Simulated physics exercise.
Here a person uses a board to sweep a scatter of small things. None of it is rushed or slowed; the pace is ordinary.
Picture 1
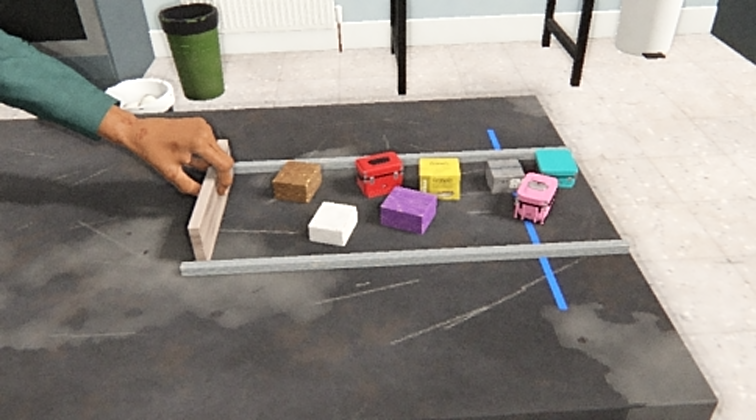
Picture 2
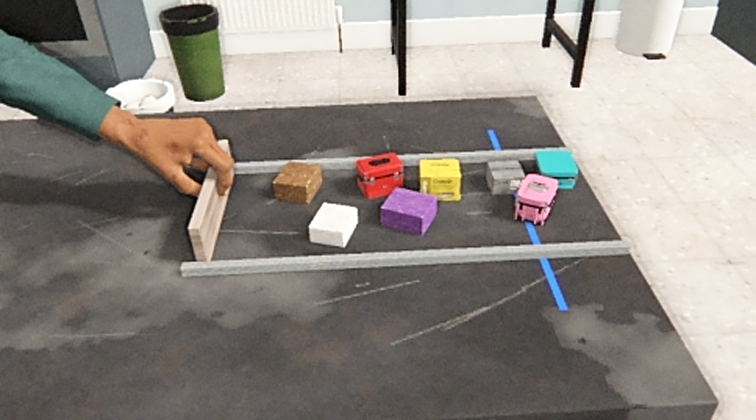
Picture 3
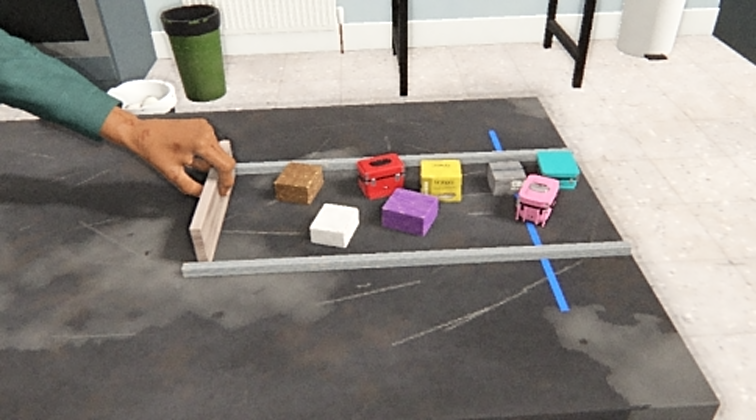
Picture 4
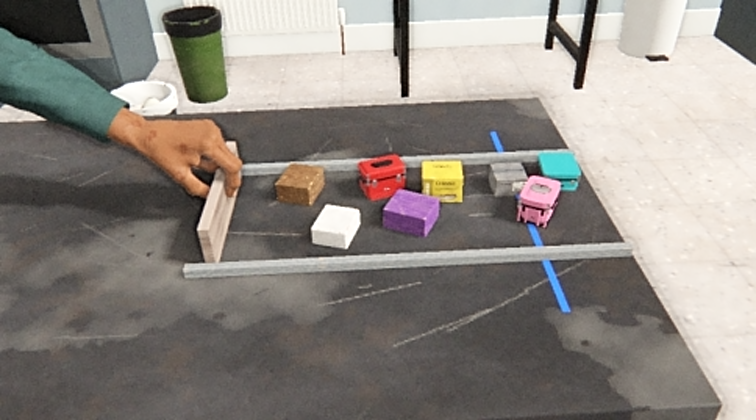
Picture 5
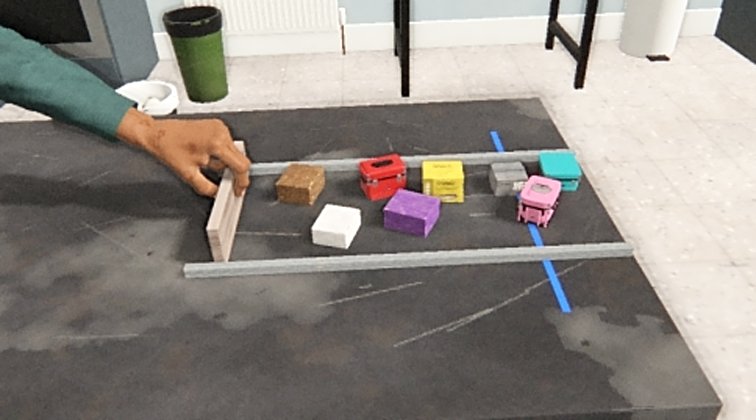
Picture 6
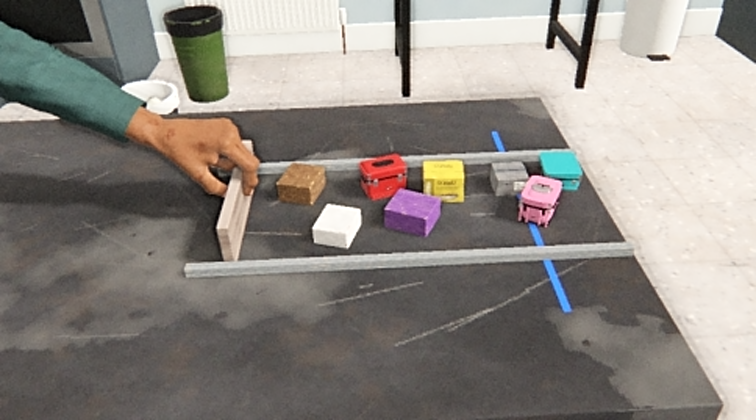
The footage shows a hand holding an upright wooden board at the left end of two rails on a dark tabletop, then sliding it a short way right toward eight small coloured boxes and blocks, which stay almost still.
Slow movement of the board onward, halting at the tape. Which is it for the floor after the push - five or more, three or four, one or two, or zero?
Three to four tumble.
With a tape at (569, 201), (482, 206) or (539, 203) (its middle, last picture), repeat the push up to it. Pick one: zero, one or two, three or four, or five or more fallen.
At least five; one or two; three or four.
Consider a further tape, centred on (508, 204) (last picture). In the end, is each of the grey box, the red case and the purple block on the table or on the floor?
As for the grey box, it does not stay; the red case keeps its spot; the purple block keeps its spot.
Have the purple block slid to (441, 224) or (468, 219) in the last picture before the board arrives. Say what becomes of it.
Place by place, it stays put; stays put.
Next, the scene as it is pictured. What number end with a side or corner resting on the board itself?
2 touch it.
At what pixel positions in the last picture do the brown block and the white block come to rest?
(531, 170) and (548, 213), roughly.
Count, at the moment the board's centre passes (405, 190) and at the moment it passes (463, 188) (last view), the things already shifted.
At first I count 7, and then 8.
Soon after, none off yet; turquoise case at rest near (559, 171); pink case at rest near (540, 201); grey box at rest near (509, 179).
Then, none off yet; turquoise case at rest near (560, 171); pink case at rest near (540, 201); grey box moved about its own width near (530, 178).
Further on, one off so far; turquoise case falling near (604, 296); pink case moved about its own width near (583, 200); grey box moved well along near (600, 174).
By the end, the number that fall off is three or four; fallen, yellow box, grey box, pink case and turquoise case.
